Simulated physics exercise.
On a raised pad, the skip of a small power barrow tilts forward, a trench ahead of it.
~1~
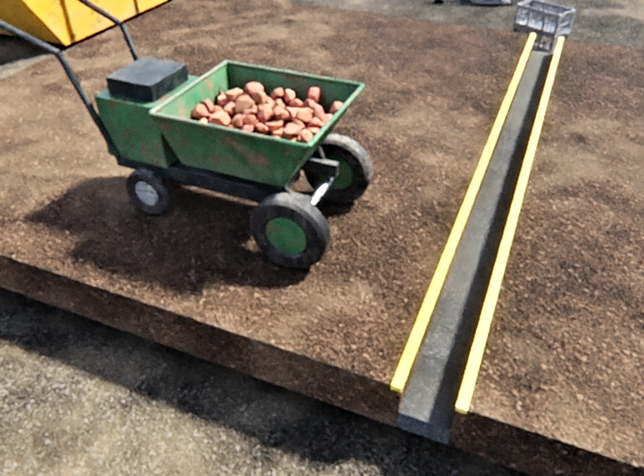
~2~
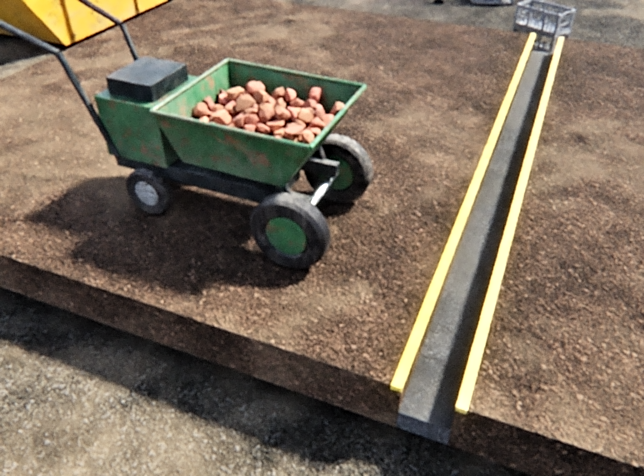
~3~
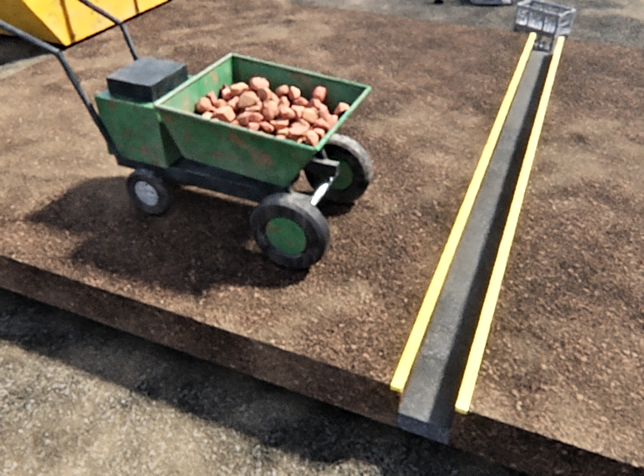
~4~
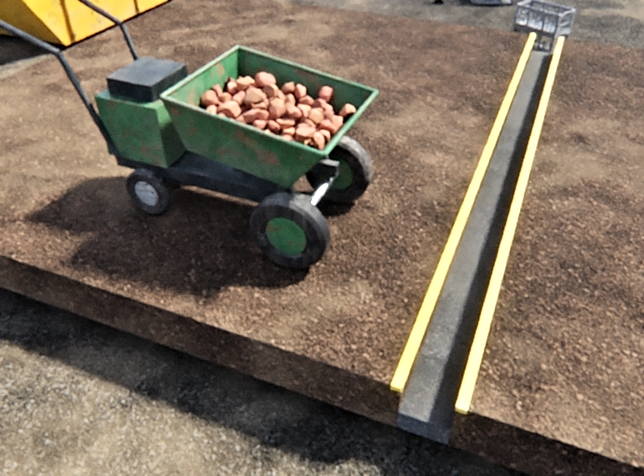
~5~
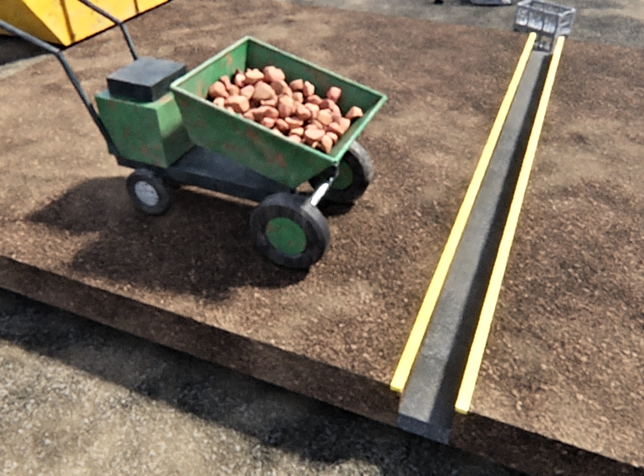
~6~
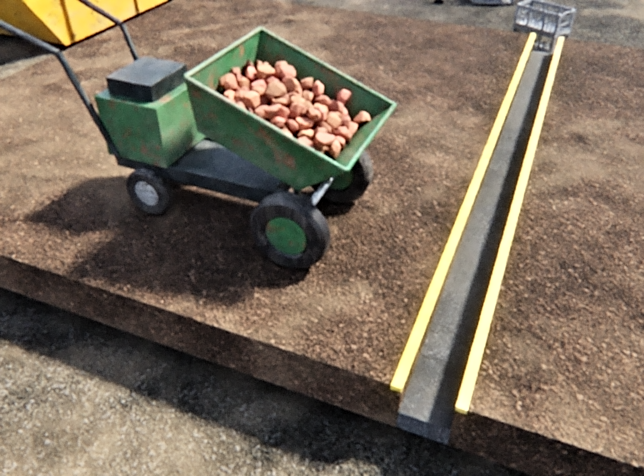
Green power barrow standing on a brown raised pad, its skip of reddish rubble tilting steadily forward toward a yellow-edged trench.
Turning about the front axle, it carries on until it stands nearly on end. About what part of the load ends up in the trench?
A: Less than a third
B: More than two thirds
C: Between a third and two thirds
Option C: Between a third and two thirds.
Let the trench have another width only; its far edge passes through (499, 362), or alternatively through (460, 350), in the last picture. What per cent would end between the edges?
The first case gives close to 60 per cent and the second close to 40 per cent.
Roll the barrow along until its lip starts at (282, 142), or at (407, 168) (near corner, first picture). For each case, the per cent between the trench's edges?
Okay, so the first one ends at 40 % and the second at 20 %.
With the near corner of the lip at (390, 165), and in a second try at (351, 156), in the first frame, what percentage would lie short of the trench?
The first gives close to 0 per cent and the second 0 per cent.
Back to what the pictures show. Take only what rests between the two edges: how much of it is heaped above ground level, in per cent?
10 per cent or so.
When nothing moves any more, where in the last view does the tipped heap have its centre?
Close to (458, 267) in the last view.
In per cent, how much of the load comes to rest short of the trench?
Roughly 35 in a hundred.
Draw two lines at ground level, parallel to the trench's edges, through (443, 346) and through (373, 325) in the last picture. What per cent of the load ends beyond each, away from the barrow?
The first comes to 30 %, the second to 90 %.
Shortly afterwards, skip tipped steeply; the whole lot in the skip.
Next, skip tipped right over; the bulk in the skip; a little short of the trench; only a few in or heaped over the trench; only a few falling.
Some moments later, skip tipped right over; near a third in the skip; near a quarter short of the trench; near a third in or heaped over the trench; only a few beyond it.
In the end, skip tipped right over; a little in the skip; near a third short of the trench; near half in or heaped over the trench; a little beyond it.
